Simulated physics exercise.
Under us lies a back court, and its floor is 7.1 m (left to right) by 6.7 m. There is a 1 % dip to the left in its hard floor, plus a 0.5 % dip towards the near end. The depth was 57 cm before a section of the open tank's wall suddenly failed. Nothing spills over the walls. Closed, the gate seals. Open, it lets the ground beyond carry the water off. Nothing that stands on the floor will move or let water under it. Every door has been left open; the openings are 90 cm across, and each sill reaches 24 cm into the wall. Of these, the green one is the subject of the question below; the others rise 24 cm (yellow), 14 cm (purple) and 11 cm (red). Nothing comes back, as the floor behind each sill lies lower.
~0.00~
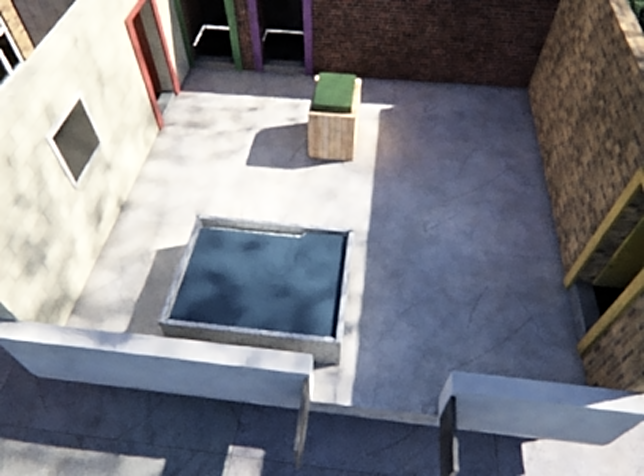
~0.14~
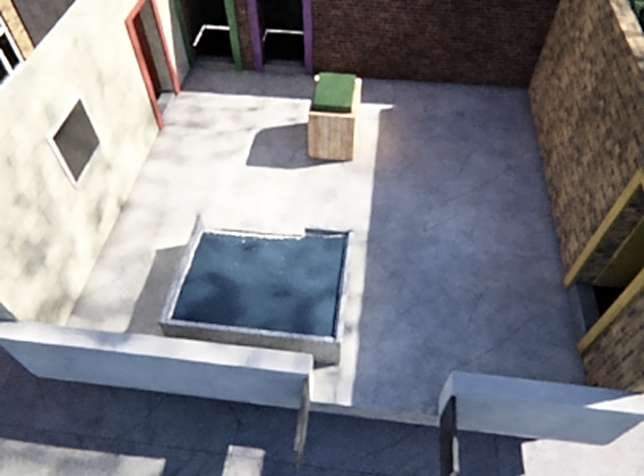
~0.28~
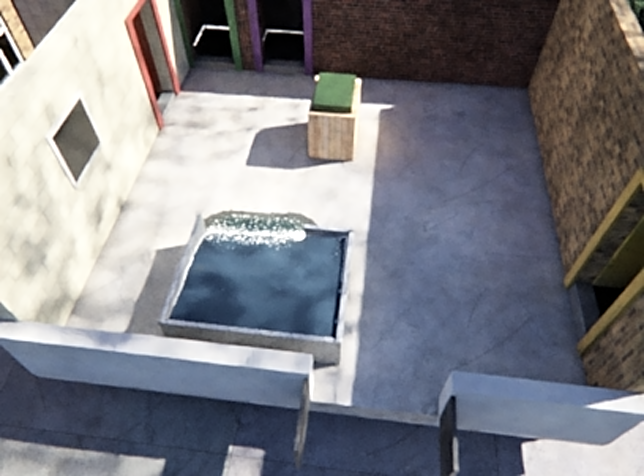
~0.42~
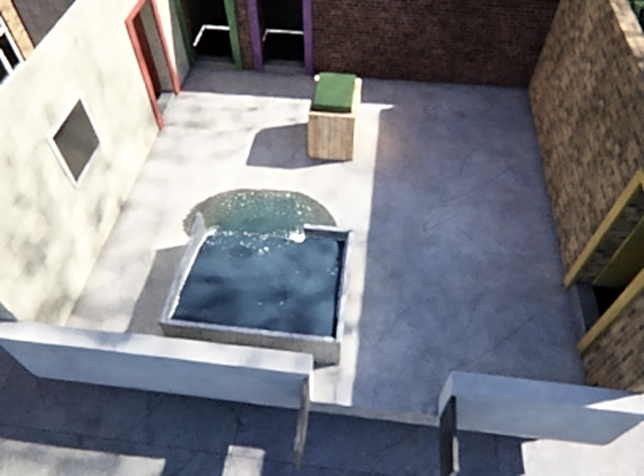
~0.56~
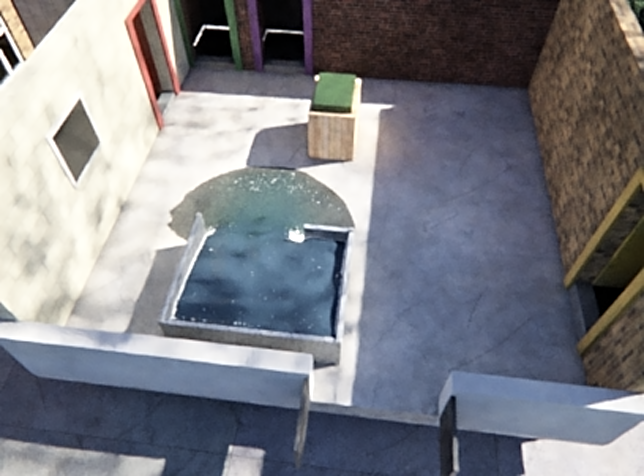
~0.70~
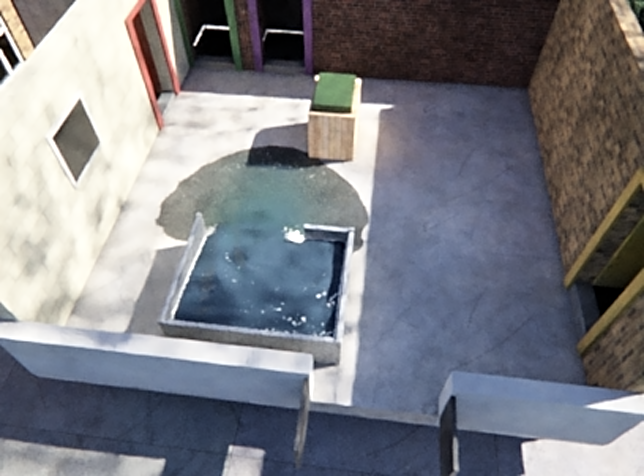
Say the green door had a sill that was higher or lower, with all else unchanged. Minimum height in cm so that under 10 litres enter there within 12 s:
26 cm.
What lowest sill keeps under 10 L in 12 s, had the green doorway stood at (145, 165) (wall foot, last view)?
It needs roughly 11.0 cm.
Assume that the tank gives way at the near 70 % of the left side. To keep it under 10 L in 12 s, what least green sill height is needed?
Near 17 cm.
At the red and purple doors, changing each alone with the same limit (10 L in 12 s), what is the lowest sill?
About 13.0 cm at red and 19 cm at purple.
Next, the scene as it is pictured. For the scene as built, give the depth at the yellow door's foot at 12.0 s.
You'd measure close to 1.5 cm there.
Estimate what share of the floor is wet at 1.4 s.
25 %.
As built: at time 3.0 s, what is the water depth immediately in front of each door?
Depth (cm): Yellow 0 / purple 21 / green 27 / red 12.
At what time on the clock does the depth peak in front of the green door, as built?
The level tops out near 3.2 seconds.
After 1.4 s water covers 25 % of the floor, deepest (28 cm) near (232, 240); it has not reached the green door.
After 3.0 s water covers 50 % of the floor, deepest (32 cm) near (199, 68); 27 cm at the green door, 21 litres in over its 14 cm sill.
After 12.0 s water covers 100 % of the floor, deepest (12 cm) near (53, 352); 6 cm at the green door, 90 litres in over its 14 cm sill.
At the green door as built, the water arrived by 2.1 s and peaked near 29 cm at 3.2 s.
With a sill of 21 cm, 29 litres would have come in within the 12 s; with 28.5 cm, 6 litres. So under 10 litres takes about 26 cm.
